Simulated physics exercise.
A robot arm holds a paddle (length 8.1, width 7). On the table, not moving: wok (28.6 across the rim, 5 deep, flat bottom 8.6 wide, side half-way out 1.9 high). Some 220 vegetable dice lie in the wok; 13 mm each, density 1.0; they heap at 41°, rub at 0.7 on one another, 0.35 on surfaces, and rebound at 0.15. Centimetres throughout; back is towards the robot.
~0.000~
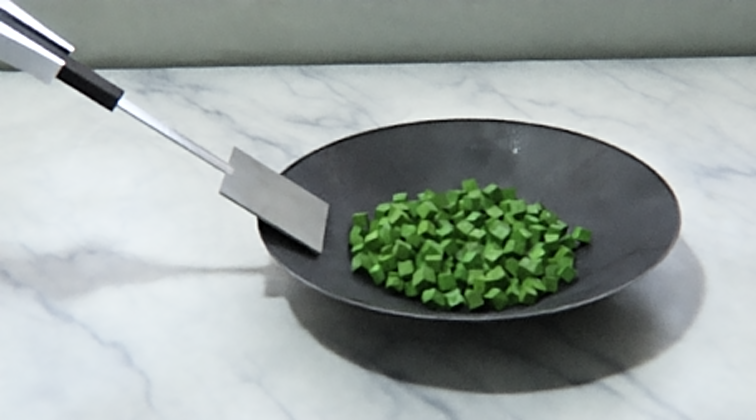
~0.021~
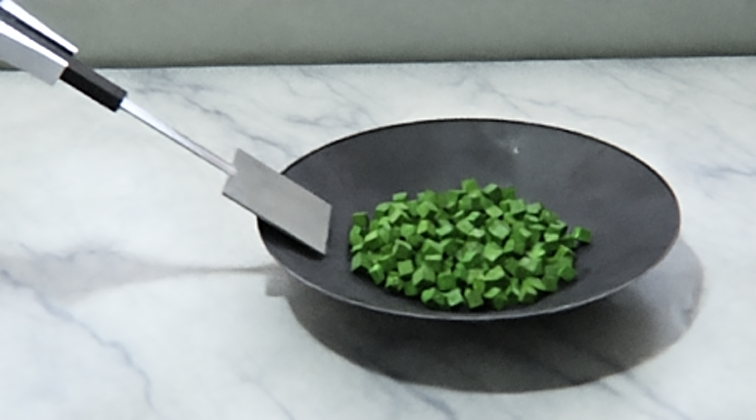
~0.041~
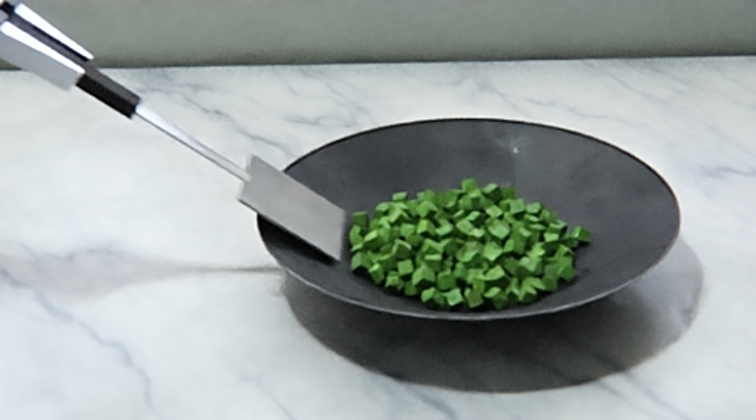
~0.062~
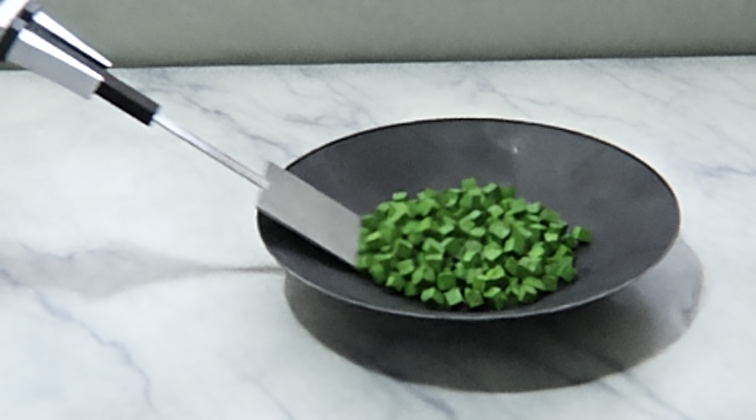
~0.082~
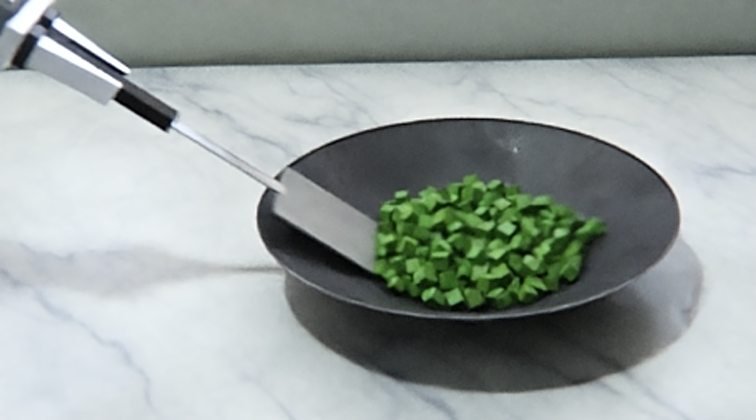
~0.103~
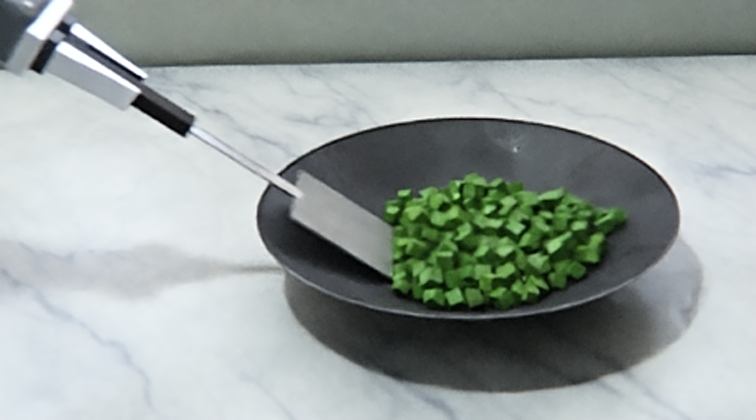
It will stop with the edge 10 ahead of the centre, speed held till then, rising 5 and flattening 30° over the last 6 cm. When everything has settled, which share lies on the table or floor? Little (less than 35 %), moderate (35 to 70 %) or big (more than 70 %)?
Answer: Little; less than 35 % of the vegetable dice finish on the table or floor.
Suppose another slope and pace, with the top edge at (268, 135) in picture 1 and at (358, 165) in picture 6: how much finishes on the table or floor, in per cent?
Some 35 per cent.
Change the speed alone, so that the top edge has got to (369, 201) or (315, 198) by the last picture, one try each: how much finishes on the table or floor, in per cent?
Some 50 and 30 per cent.
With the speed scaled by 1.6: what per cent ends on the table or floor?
Some 40 per cent.
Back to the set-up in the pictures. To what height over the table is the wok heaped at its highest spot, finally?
Roughly 5.5 cm.
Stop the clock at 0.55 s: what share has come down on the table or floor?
Some 25 per cent.
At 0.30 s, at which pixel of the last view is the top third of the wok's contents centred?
At about (639, 202).
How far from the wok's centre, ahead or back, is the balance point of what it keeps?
Some 4.5 cm ahead.
After 0.20 s, sloping 37°, highest piece 6 above the table; 218 in the wok, 1 on the blade or in flight.
After 0.30 s, sloping 27°, highest piece 8 above the table; 196 in the wok, 1 on the table or floor, 22 on the blade or in flight.
After 0.55 s, sloping 7°, highest piece 6 above the table; 167 in the wok, 50 on the table or floor, 2 on the blade or in flight.
After 1.60 s, sloping 7°, highest piece 6 above the table; 167 in the wok, 52 on the table or floor.
At rest, 167 in the wok, 52 on the table or floor. That is 24 % on the table or floor.
